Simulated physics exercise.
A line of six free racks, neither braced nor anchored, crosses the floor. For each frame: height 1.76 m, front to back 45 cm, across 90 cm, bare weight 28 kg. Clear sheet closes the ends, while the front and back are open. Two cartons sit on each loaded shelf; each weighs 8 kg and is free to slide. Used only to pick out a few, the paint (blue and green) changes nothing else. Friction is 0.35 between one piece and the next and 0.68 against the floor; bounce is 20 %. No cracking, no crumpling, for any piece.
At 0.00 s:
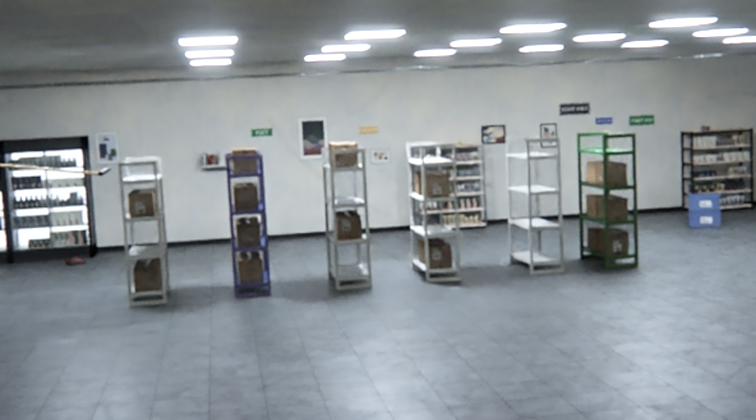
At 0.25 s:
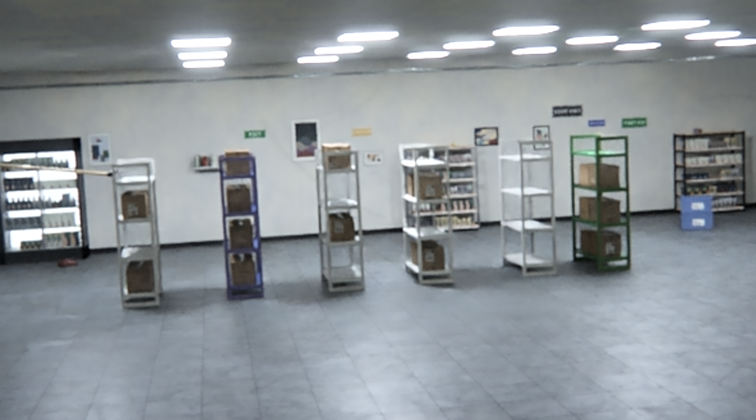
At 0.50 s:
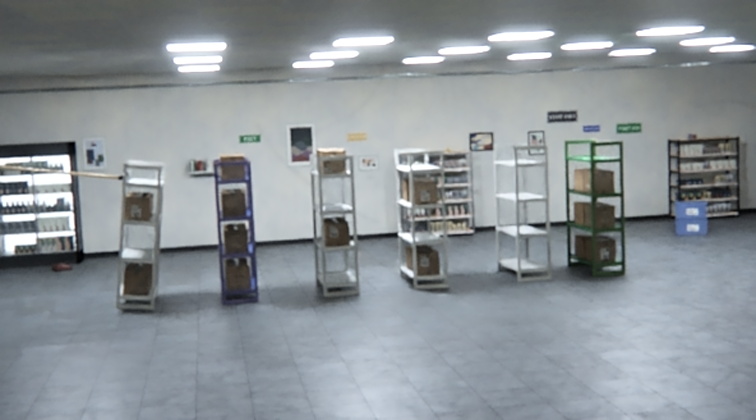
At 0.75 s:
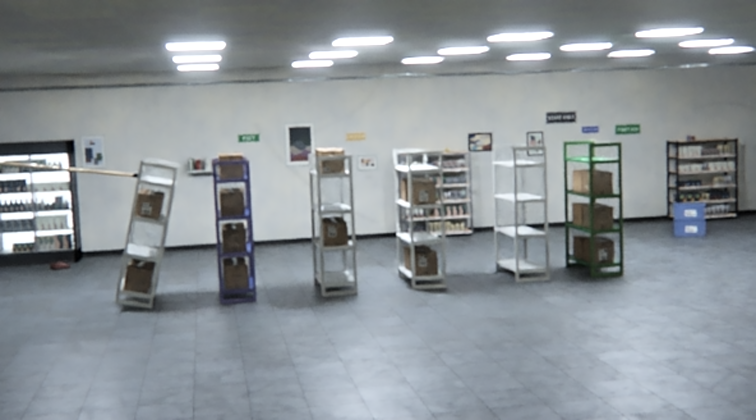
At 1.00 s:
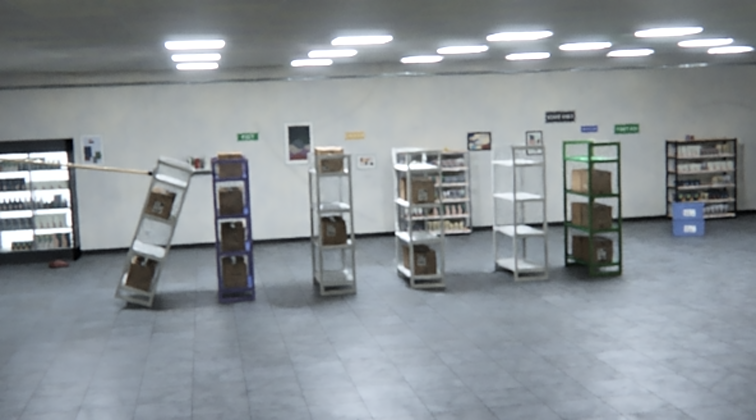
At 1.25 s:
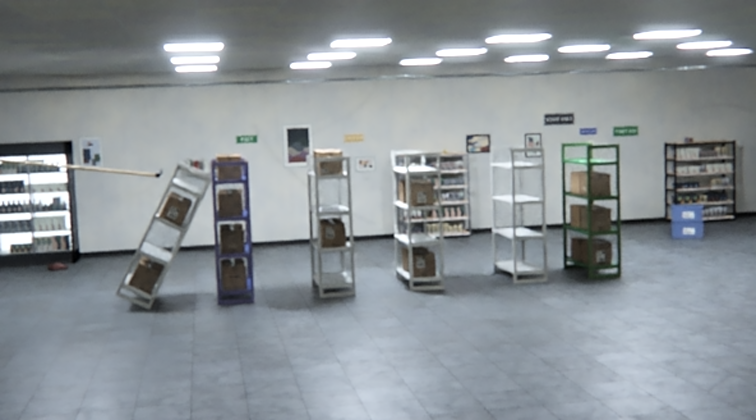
A pale pole reaching in from the left pushes the upper part of the first grey rack, which tilts steadily rightward toward the blue rack beside it while the pole halts. Seen from the front across a grey-tiled storeroom, six open racks stand in a row, most holding brown cartons, with a green one at right and a lit cooler at far left. The view shifts slightly early on, and the other racks stay upright.
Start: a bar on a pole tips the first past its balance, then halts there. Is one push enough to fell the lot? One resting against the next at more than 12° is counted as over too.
Chain reaction: Broken.
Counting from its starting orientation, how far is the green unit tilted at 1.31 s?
Rotation: Approx. 0°.
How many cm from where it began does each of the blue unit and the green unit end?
Blue: About 0 cm, green: About 0 cm.
By 1.31 s, 0 cartons spilt or dropped; none of the 5 other units over.
By 1.60 s, 2 cartons spilt or dropped; none of the 5 other units over.
When it is over (2.4 s), 4 cartons spilt or dropped; none of the 5 other units over; blue unit unmoved; green unit unmoved. Five left standing. In pixels of the last frame, middles, blue unit near (232, 229), green unit near (591, 208).
